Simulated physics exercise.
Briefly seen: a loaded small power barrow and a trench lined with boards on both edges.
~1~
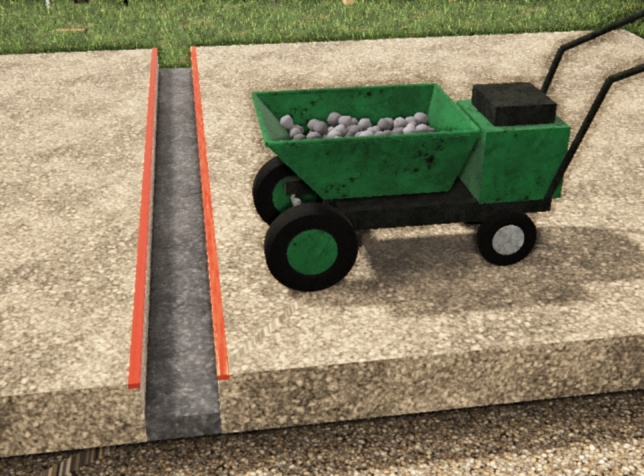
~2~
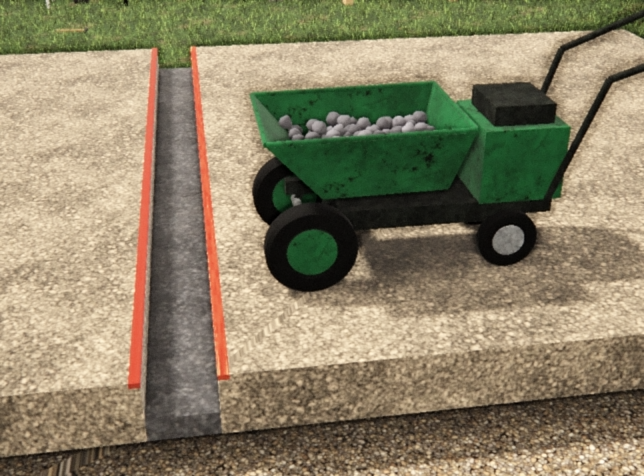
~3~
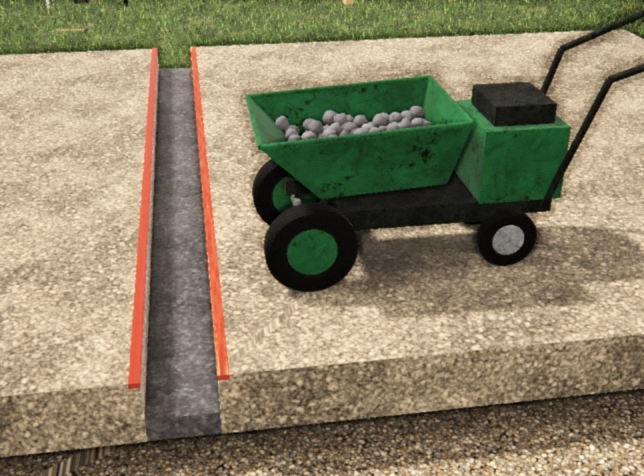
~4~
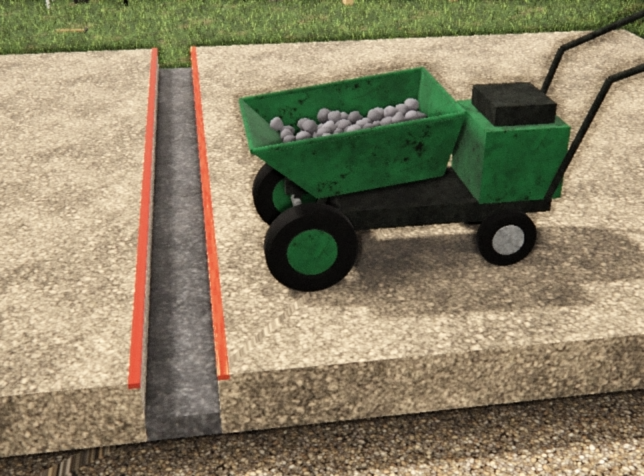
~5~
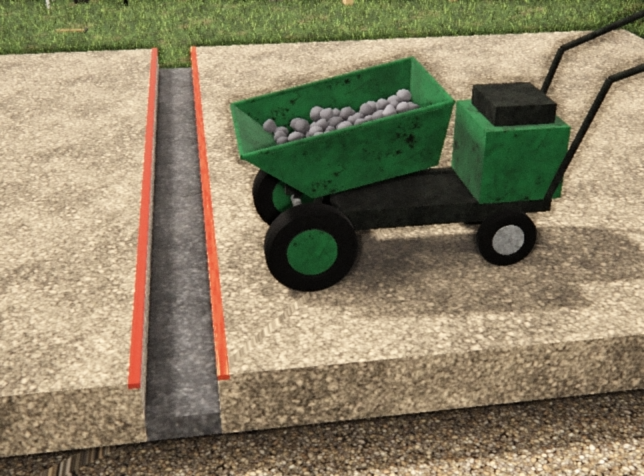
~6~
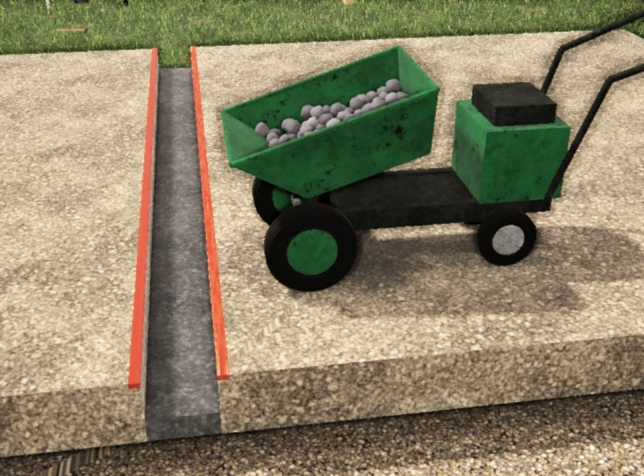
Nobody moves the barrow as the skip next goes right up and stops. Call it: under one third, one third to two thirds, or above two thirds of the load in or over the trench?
Above two thirds, I'd call it.
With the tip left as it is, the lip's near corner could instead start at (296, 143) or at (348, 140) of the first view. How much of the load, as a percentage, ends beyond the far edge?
In order: 0 % and 0 %.
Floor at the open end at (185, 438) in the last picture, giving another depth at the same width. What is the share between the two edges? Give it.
I'd guess about 80 %.
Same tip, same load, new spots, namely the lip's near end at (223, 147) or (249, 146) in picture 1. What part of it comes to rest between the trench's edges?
First try: 0 per cent; second try: 50 per cent.
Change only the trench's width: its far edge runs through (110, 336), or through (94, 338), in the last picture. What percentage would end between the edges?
Lab note: Try one about 100 %, try two about 100 %.
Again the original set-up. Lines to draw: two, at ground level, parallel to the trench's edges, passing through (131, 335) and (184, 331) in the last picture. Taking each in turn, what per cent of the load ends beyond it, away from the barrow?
About 20 and 70 %.
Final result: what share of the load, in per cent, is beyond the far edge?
It comes to 25 per cent or so.
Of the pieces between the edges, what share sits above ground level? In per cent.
Estimate: Near 5 per cent.
Soon, skip tipped steeply; all in the skip.
A while on, skip tipped right over; about two thirds in the skip; about a third in or heaped over the trench; a small part beyond it; a stray few falling.
Towards the end, skip tipped right over; most in or heaped over the trench; about a quarter beyond it.
Finally, skip tipped right over; most in or heaped over the trench; about a quarter beyond it.
